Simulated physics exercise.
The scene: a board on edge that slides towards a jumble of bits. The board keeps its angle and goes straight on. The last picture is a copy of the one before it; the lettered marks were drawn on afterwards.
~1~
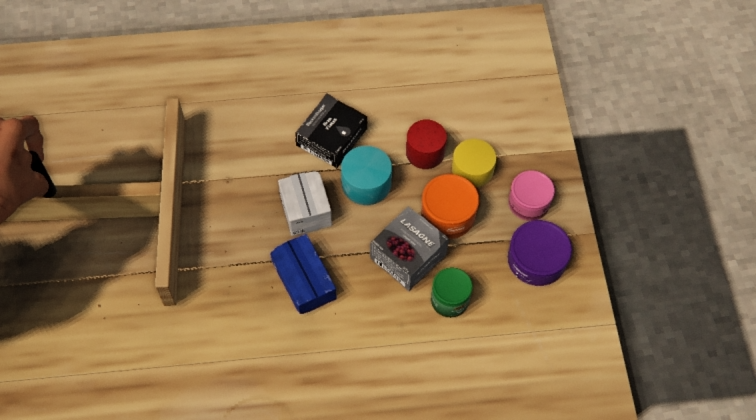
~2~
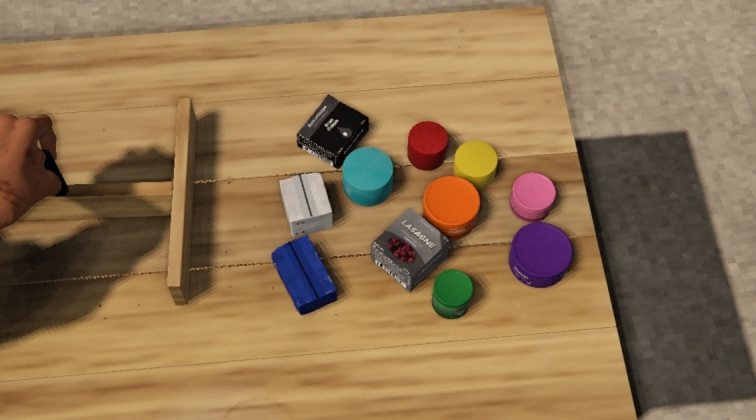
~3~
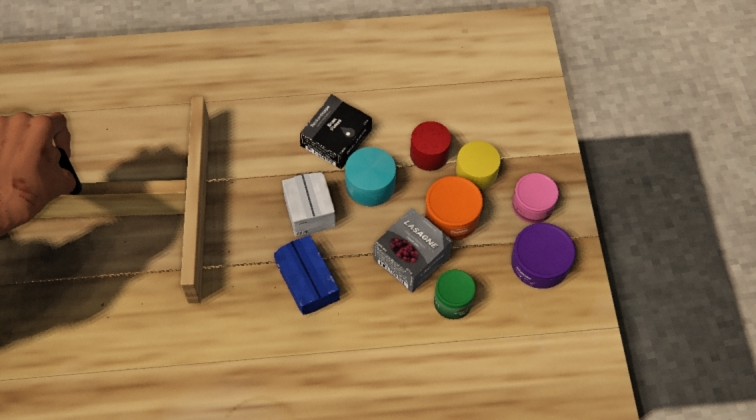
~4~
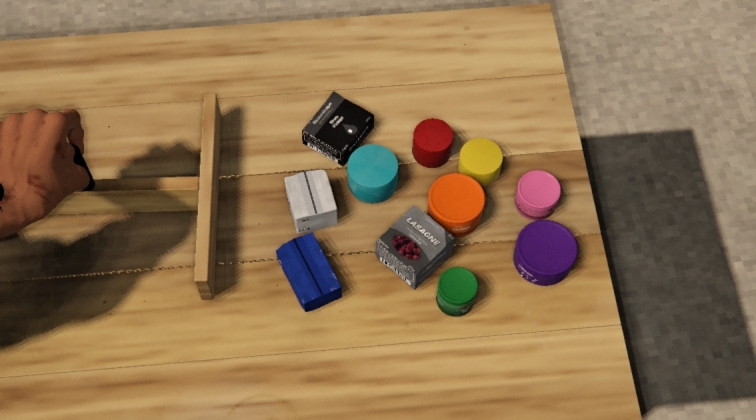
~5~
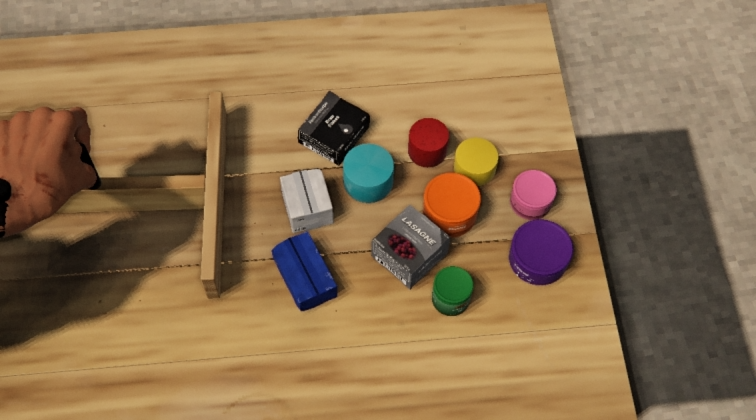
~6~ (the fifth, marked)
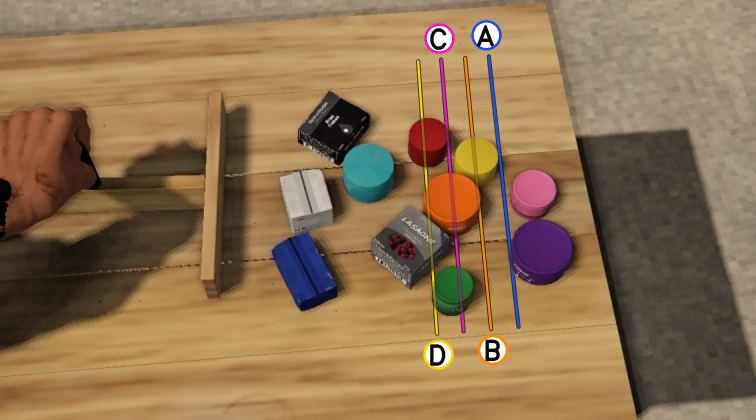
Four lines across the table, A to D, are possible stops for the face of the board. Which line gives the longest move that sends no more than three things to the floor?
No farther than A.
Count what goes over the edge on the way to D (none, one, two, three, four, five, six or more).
In all, none.
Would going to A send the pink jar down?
Yes.
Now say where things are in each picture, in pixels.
In the first picture, purple tub (539, 253); orange tub (449, 207); white box (305, 203).
In the second picture, board (179, 187); green jar (452, 295).
In the third picture, board (192, 186); pink jar (535, 199).
In the fourth picture, board (206, 182); turquoise tin (373, 174).
In the fifth picture, board (212, 181); black packet (334, 128); red pot (428, 142); purple tub (540, 253).
On the marked copy, A at (503, 182); B at (477, 183); C at (452, 185); D at (427, 187).
Following A. Soon after the start, board (318, 173); black packet (360, 123); blue box (347, 272).
Later, board (422, 165); purple tub (568, 256); pink jar (547, 195).
In the end, board (502, 159); pink jar over the edge; purple tub over the edge; two fallen.
As for the rest, B is within the limit but short; C is within the limit but short; D is within the limit but short.
